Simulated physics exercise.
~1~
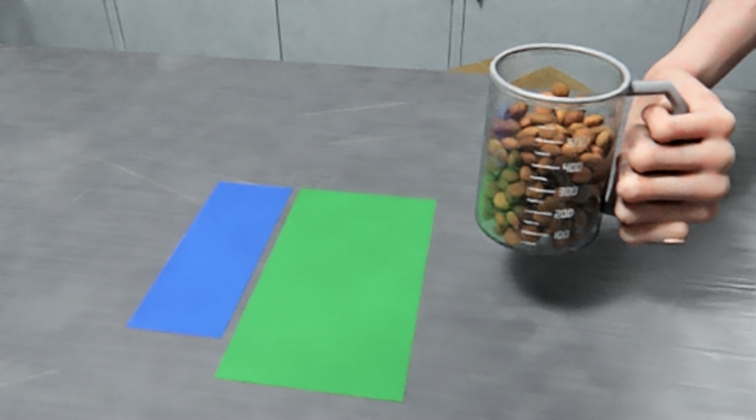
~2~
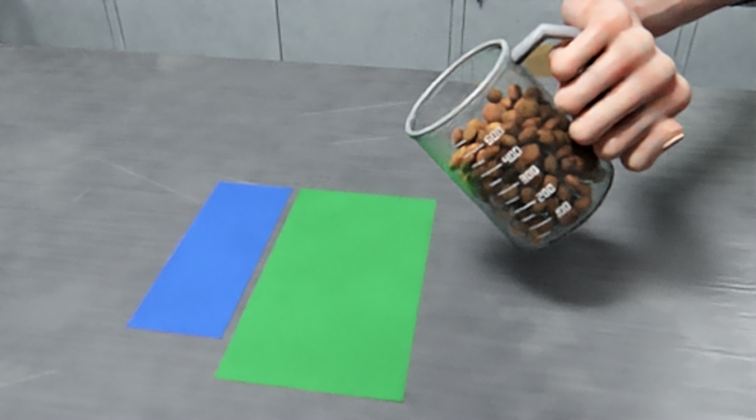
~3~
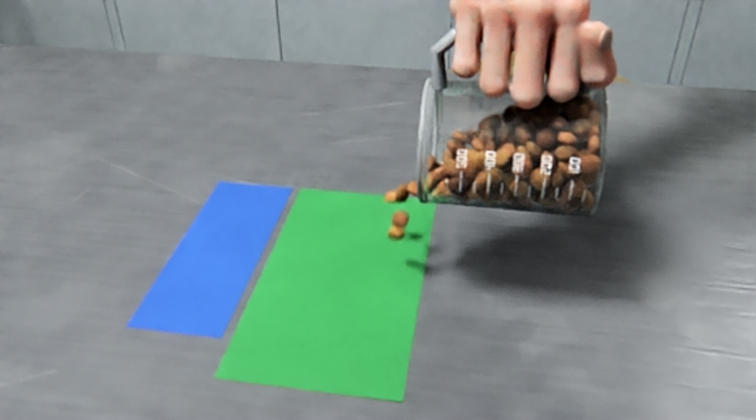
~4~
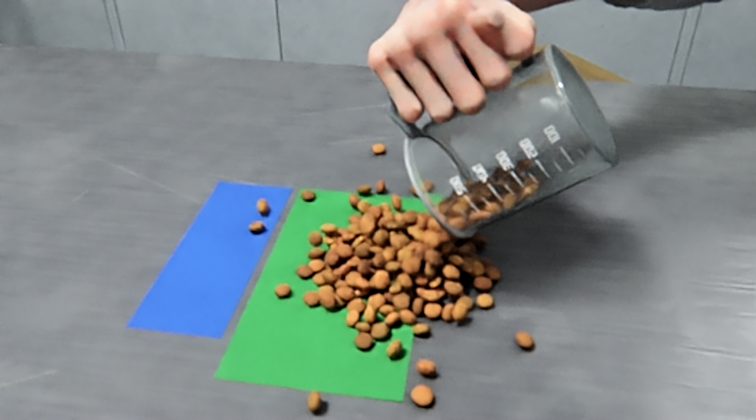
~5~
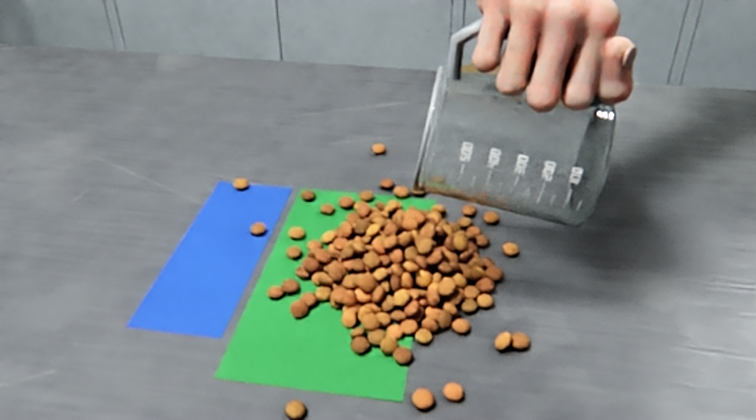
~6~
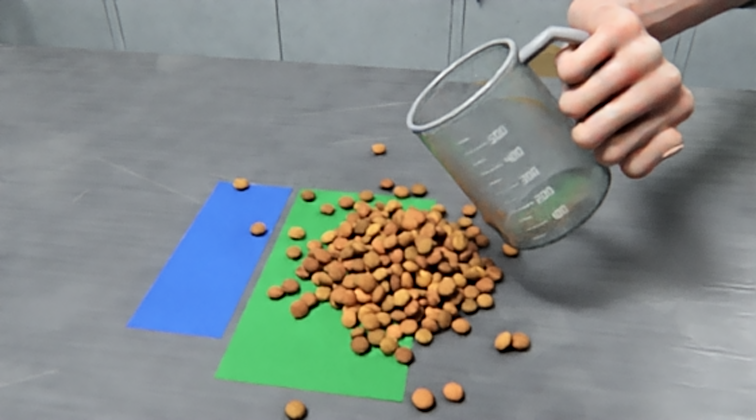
On a gray table with a blue mat and a wider green one, a hand tipped a clear jug of brown kibble to the left and emptied it, then turned it partway back, leaving a heap mostly on the green mat, with some on the bare table.
